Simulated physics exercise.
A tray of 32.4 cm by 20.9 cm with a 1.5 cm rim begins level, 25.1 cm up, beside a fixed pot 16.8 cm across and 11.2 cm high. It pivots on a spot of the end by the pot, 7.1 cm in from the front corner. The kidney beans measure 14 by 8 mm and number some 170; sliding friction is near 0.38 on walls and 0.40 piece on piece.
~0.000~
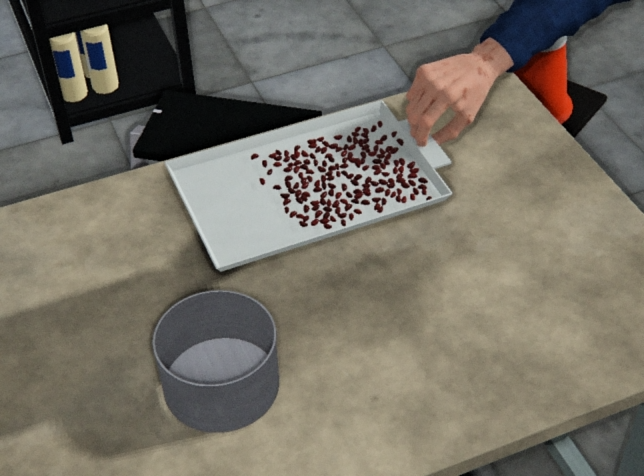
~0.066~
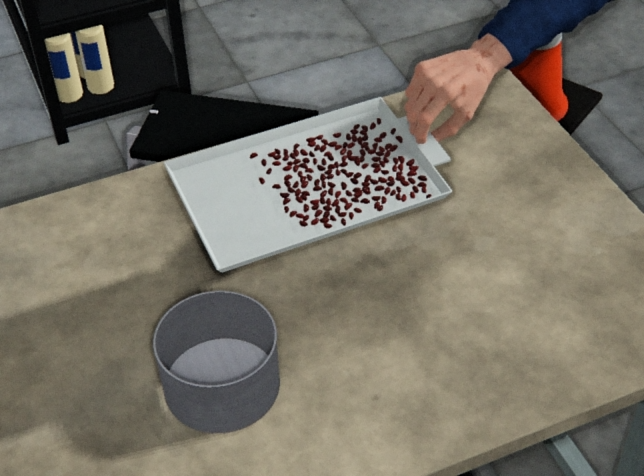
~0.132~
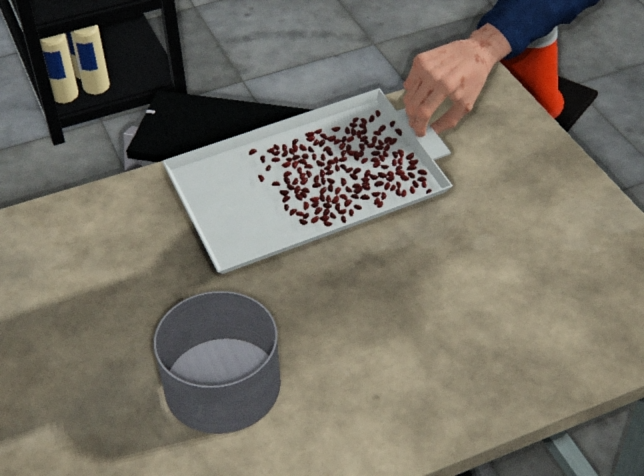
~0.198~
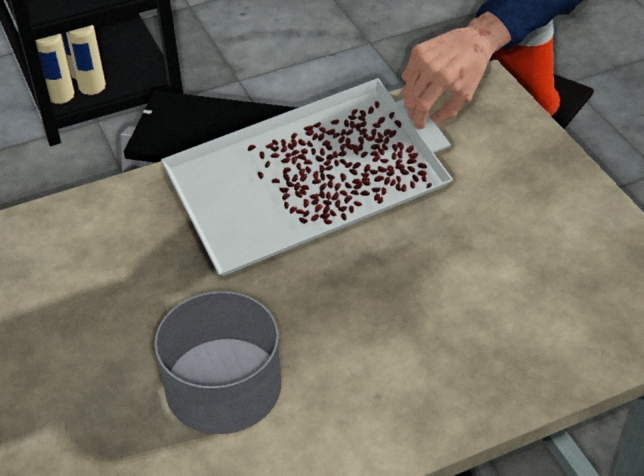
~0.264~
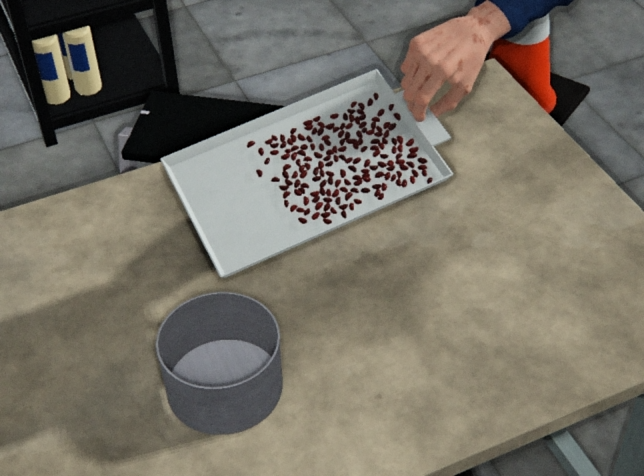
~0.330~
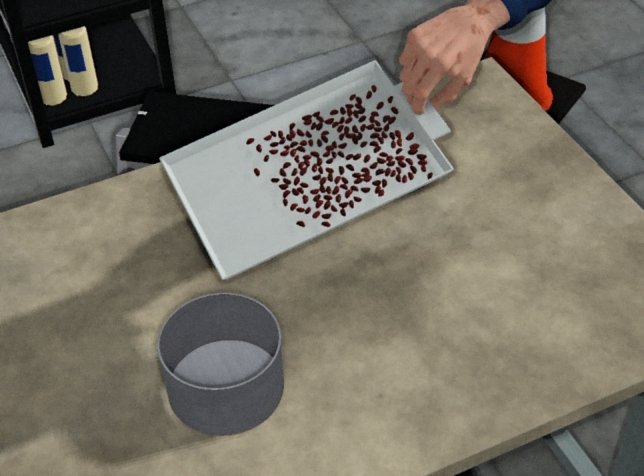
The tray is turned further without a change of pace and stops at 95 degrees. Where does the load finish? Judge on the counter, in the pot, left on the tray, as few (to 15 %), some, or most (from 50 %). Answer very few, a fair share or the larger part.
Counter: Very few, pot: The larger part, tray: Very few.
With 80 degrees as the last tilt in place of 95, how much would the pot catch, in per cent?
Then about 95 per cent.
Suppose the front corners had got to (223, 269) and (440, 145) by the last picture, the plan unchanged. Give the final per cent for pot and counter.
Pot 60, counter 40.
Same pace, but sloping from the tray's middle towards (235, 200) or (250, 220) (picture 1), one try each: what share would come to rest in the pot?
About 20 and 80 per cent.
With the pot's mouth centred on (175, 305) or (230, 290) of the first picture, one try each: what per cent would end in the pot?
Some 5 and 0 per cent.
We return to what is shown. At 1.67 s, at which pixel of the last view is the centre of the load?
Near (227, 394).
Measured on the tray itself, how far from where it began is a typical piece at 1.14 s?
Roughly 23 cm.
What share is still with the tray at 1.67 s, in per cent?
About 5 per cent.
After 1.14 s, tilt 51 degrees; the tray holds 65 %, the pot 15 %.
After 1.67 s, tilt 76 degrees; the tray holds 5 %, the pot 85 %.
Then, at 2.27 s, tilt 95 degrees; the tray holds 0 %, the pot 95 %.
In the end, at 2.6 s, counter 5 %, pot 95 %, tray 0 %.
